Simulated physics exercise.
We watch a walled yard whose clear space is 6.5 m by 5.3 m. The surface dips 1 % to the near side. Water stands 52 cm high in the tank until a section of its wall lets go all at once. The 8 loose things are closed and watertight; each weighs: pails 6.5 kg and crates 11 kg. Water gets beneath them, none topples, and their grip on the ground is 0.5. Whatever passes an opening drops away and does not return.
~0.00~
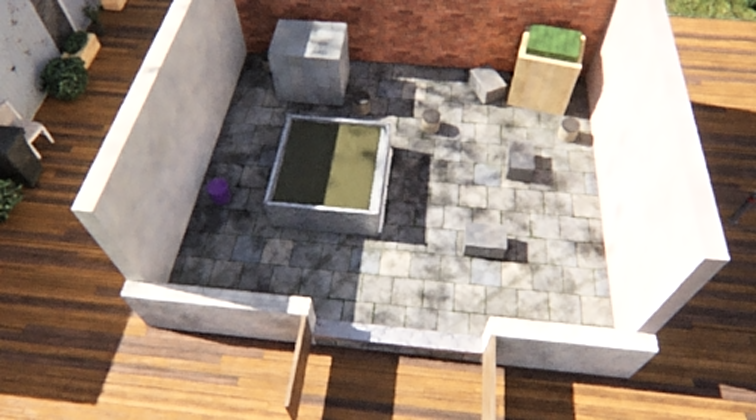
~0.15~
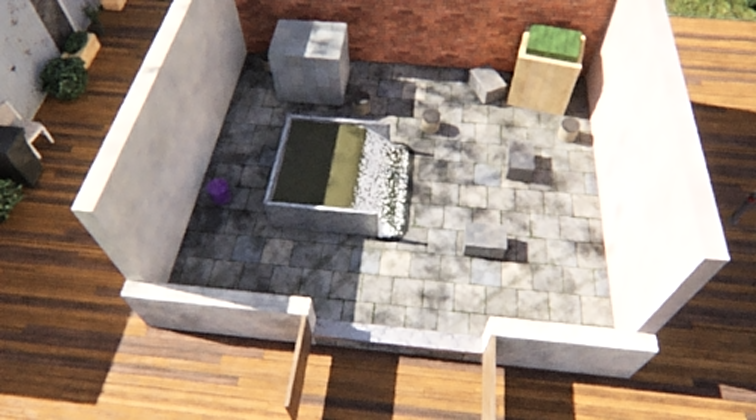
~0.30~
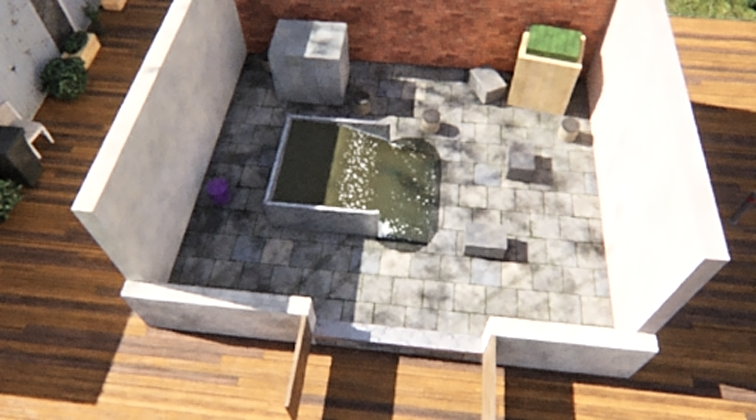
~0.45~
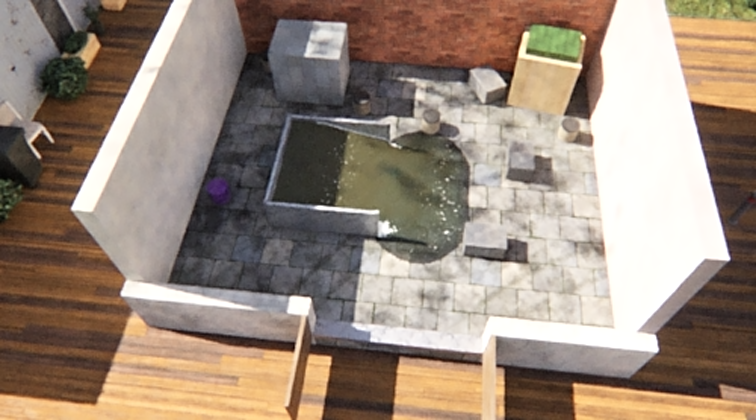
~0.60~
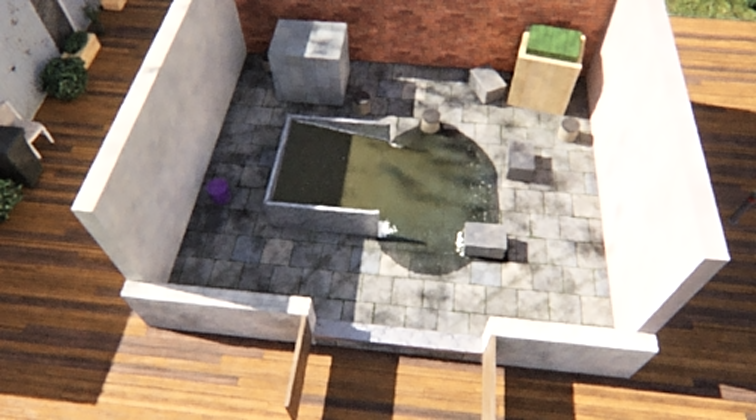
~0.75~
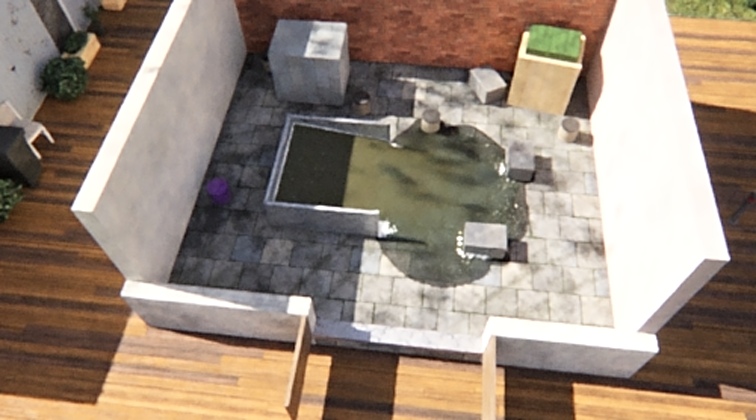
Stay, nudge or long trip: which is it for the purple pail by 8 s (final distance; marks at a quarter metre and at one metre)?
Purple pail barely shifts.
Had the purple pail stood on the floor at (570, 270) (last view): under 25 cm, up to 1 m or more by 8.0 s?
It gets carried off.
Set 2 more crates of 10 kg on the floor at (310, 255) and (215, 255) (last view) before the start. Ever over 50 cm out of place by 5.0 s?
In turn: Less, short of it.
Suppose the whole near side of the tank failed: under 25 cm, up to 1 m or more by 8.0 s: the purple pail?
In that case the purple pail ends far away.
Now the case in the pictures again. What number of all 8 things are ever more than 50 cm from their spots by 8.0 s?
3 of them.
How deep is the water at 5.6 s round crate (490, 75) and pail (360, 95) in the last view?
Roughly 4 and 1 cm.
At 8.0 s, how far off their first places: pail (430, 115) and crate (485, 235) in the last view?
In turn: 5 cm, 350 cm.
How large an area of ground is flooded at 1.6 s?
Roughly 16 m2.
After 1.6 s the purple pail is near (217, 186), 0.0 m from its start, aground; 0 of 8 are out; 0 afloat.
After 3.6 s the purple pail is near (217, 186), 0.0 m from its start, aground; 0 of 8 are out; 3 afloat.
After 5.6 s the purple pail is near (217, 186), 0.0 m from its start, aground; 0 of 8 are out; 2 afloat.
After 8.0 s the purple pail is near (217, 186), 0.0 m from its start, aground; 0 of 8 are out; 0 afloat.
